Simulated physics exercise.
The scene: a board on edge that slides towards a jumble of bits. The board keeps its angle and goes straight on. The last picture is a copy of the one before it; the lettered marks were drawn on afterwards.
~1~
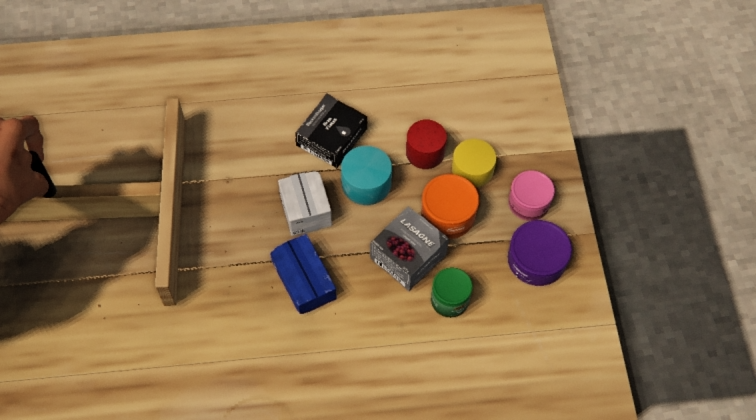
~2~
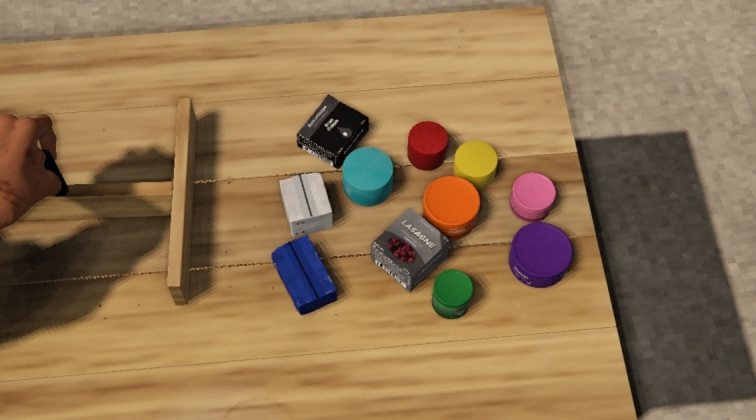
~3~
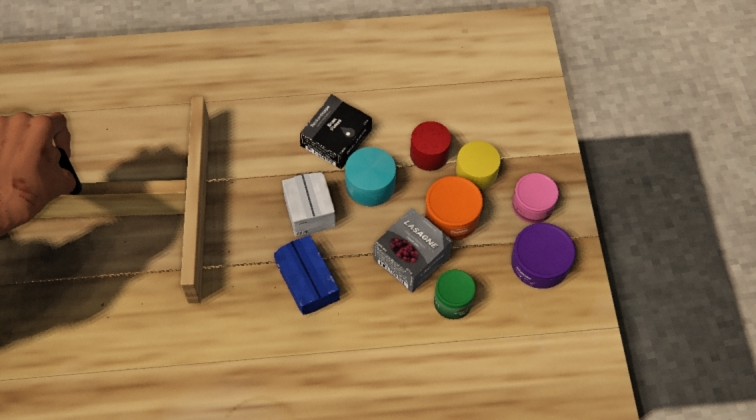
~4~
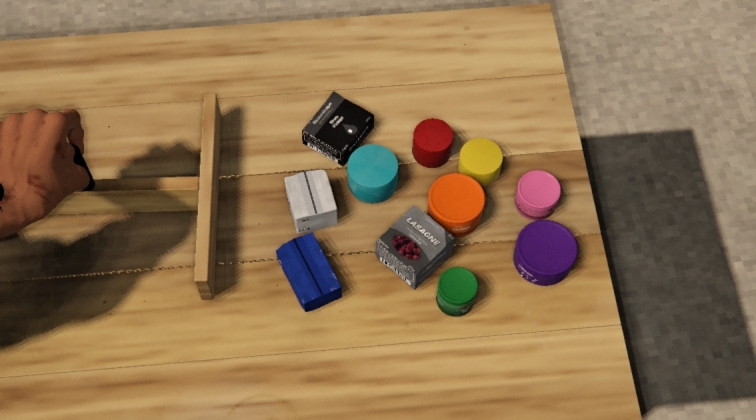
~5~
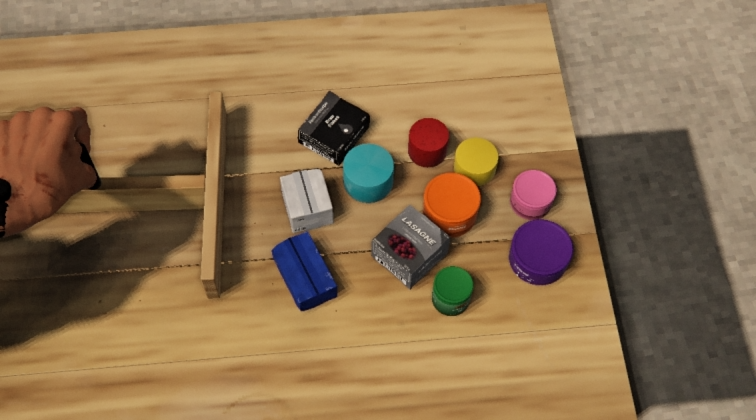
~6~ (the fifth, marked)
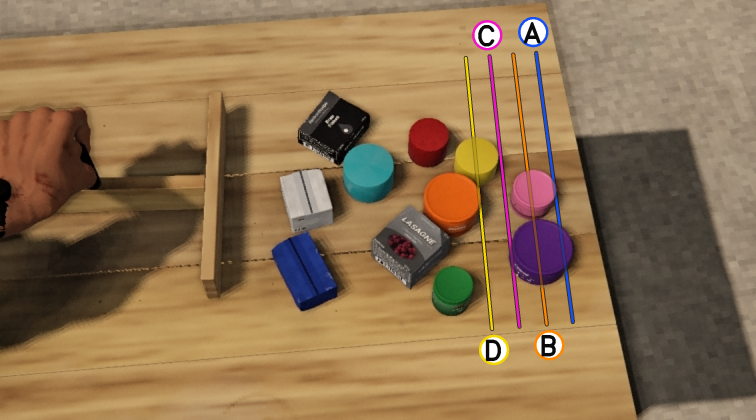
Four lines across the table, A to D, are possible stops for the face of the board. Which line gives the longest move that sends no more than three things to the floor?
No farther than C.
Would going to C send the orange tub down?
By then, no.
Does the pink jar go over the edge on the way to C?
By then, yes.
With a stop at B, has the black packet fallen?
By then, no.
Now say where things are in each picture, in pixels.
In the first picture, purple tub (539, 253); orange tub (449, 207); white box (305, 203).
In the second picture, board (179, 187); green jar (452, 295).
In the third picture, board (192, 186); pink jar (535, 199).
In the fourth picture, board (206, 182); turquoise tin (373, 174).
In the fifth picture, board (212, 181); black packet (334, 128); red pot (428, 142); purple tub (540, 253).
On the marked copy, A at (553, 178); B at (529, 179); C at (503, 181); D at (478, 183).
Following C. Soon after the start, board (318, 173); black packet (360, 123); blue box (347, 272).
Later, board (423, 165); purple tub (569, 256); pink jar (547, 194).
In the end, board (503, 159); pink jar over the edge; purple tub over the edge; two fallen.
As for the rest, A drops six; B drops six; D is within the limit but short.
